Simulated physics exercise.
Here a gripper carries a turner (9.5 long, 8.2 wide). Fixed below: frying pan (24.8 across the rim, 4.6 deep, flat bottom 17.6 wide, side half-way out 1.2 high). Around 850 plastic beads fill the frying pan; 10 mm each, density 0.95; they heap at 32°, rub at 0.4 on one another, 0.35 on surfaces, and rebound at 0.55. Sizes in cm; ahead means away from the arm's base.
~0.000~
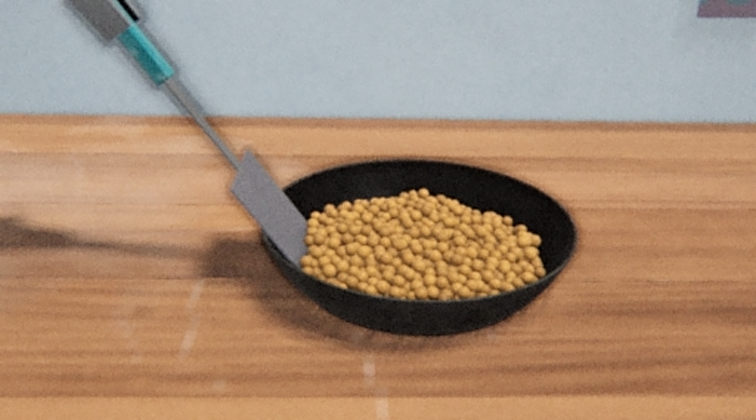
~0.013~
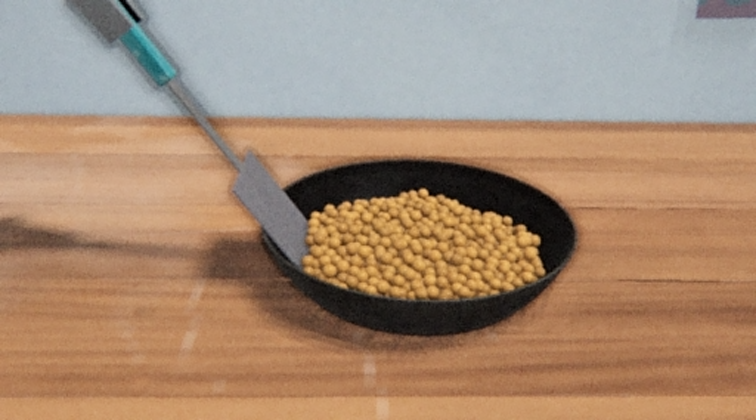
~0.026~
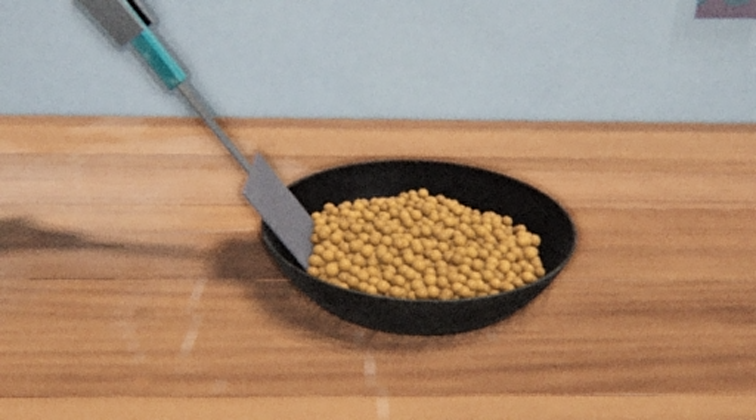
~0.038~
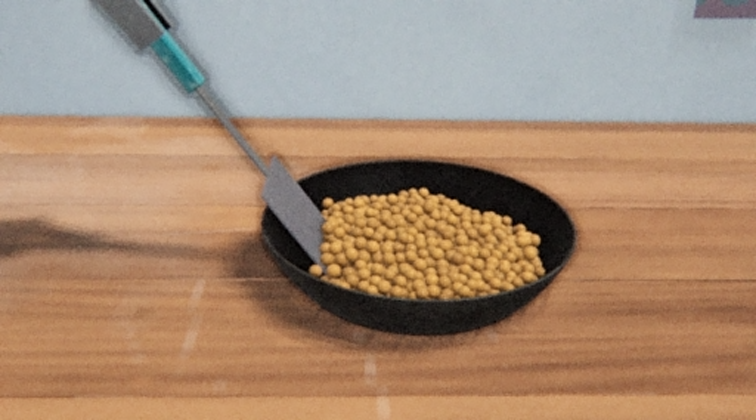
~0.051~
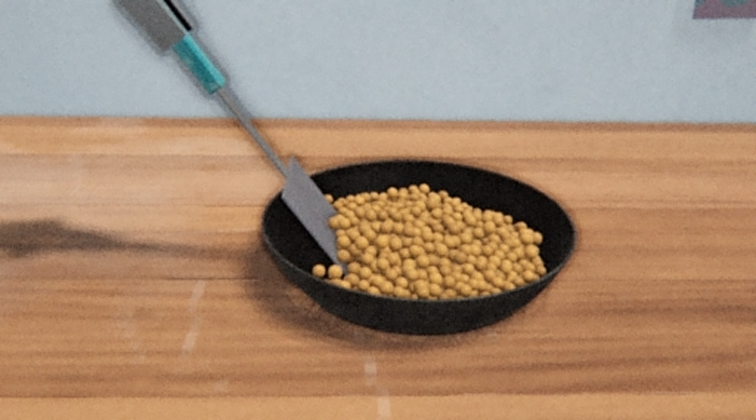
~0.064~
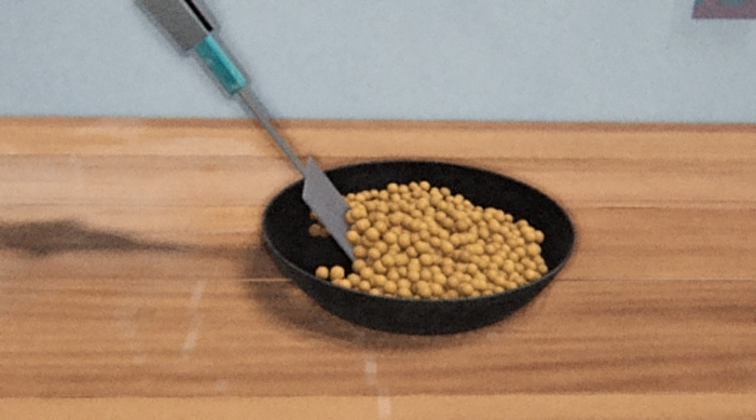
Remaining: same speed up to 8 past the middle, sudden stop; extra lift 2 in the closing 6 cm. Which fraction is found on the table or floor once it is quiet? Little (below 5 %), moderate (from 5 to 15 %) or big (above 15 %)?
Answer: Big; above 15 % of the plastic beads finish on the table or floor.
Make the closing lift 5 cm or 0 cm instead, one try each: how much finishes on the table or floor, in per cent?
About 25 and 20 per cent.
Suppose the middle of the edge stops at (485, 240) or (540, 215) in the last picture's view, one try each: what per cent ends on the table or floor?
Some 15 and 35 per cent.
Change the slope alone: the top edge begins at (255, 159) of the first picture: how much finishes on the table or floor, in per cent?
Some 30 per cent.
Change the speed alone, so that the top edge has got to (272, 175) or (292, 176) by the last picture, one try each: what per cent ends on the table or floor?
About 10 and 20 per cent.
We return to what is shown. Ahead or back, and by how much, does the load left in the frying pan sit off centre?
Some 3.0 cm ahead.
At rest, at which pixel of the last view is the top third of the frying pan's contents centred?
Around (495, 240).
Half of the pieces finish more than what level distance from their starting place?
Roughly 3 cm.
After 0.10 s, sloping 55°, highest piece 7 above the table; 849 in the frying pan.
After 0.13 s, sloping 55°, highest piece 8 above the table; 849 in the frying pan.
After 0.34 s, sloping 55°, highest piece 17 above the table; 630 in the frying pan, 165 on the table or floor, 54 on the blade or in flight.
After 1.39 s, sloping 55°, highest piece 5 above the table; 629 in the frying pan, 220 on the table or floor.
In the end, 629 in the frying pan, 220 on the table or floor. That is 26 % on the table or floor.
